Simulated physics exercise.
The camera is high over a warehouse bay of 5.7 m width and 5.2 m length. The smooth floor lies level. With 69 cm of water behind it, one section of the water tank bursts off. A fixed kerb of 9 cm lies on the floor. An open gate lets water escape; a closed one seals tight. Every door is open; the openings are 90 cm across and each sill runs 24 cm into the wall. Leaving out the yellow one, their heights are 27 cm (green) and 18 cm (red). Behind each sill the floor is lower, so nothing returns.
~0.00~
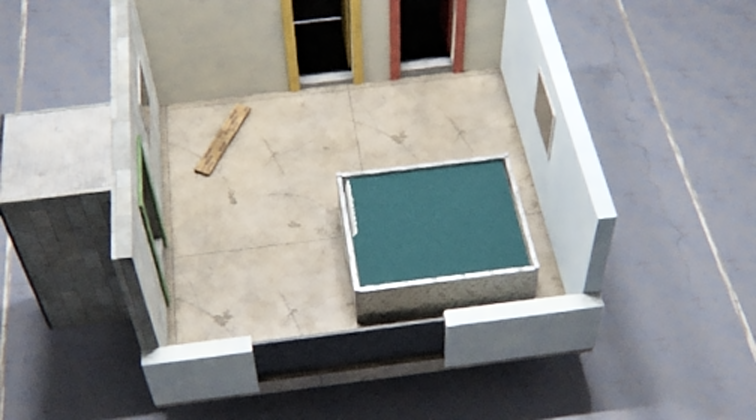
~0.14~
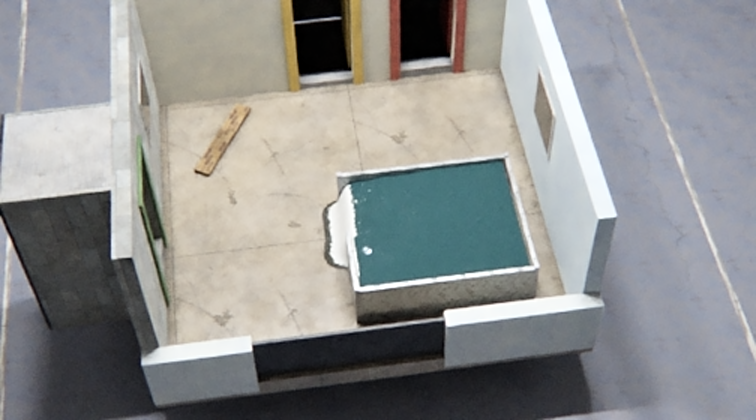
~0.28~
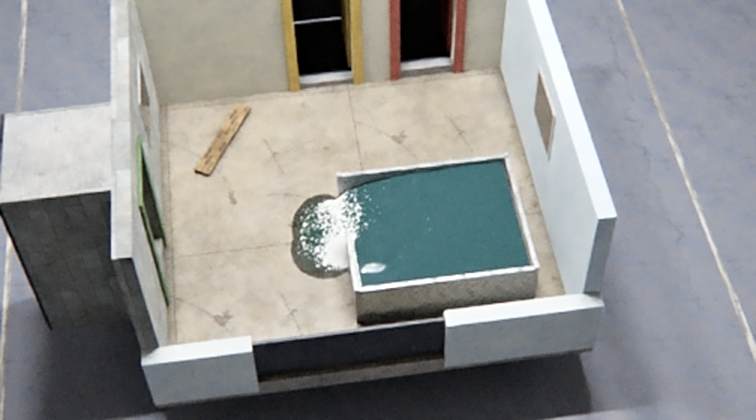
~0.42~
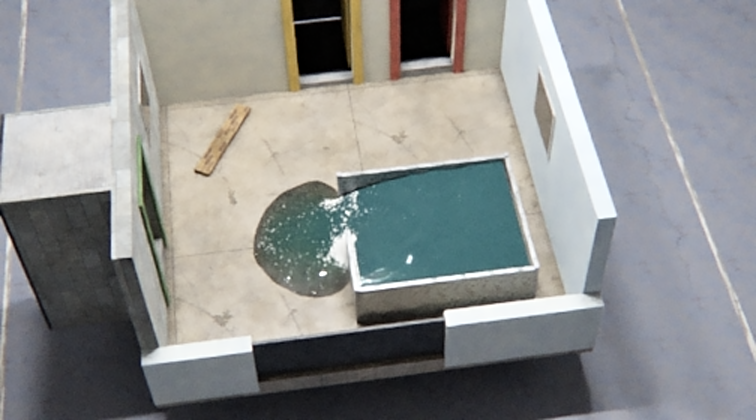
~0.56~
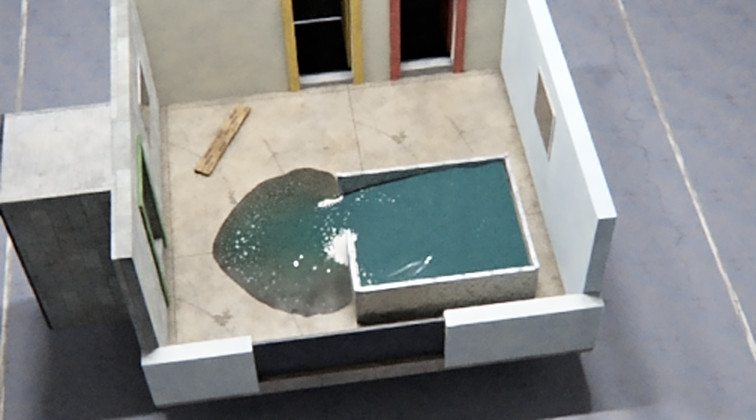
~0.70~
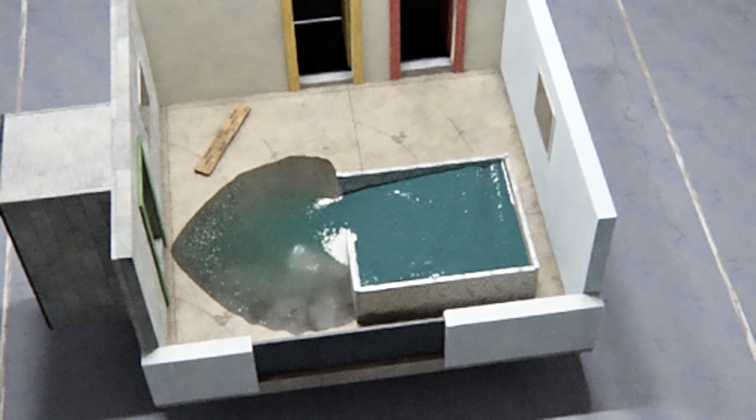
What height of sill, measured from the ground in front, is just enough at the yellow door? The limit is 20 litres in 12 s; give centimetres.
Some 6.5 cm above the ground.
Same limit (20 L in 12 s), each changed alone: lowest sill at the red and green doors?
About 11.0 cm at red and 27 cm at green.
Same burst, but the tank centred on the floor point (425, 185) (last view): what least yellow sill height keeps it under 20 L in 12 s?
Then roughly 8.0 cm.
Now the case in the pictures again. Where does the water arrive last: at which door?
Last comes the red one.
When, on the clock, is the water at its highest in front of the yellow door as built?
At about 11.5 s.
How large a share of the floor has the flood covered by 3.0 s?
Some 50 per cent of it.
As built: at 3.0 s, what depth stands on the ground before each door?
Depths in cm: Yellow 3, green 25, red 0.
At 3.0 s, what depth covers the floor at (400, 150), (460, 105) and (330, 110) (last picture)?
Roughly 0, 0 and 0 cm, in turn.
After 1.4 s water covers 40 % of the floor, deepest (38 cm) near (334, 232); it has not reached the yellow door.
After 3.0 s water covers 50 % of the floor, deepest (36 cm) near (161, 120); 3 cm at the yellow door, 0 litres in over its 12 cm sill.
After 12.0 s water covers 95 % of the floor, deepest (18 cm) near (378, 352); 10 cm at the yellow door, 0 litres in over its 12 cm sill.
At the yellow door as built, the water arrived by 2.7 s and peaked near 11 cm at 11.6 s.
With a sill of 6 cm, 29 litres would have come in within the 12 s; with 8 cm, 7 litres. So under 20 litres takes about 6.5 cm.
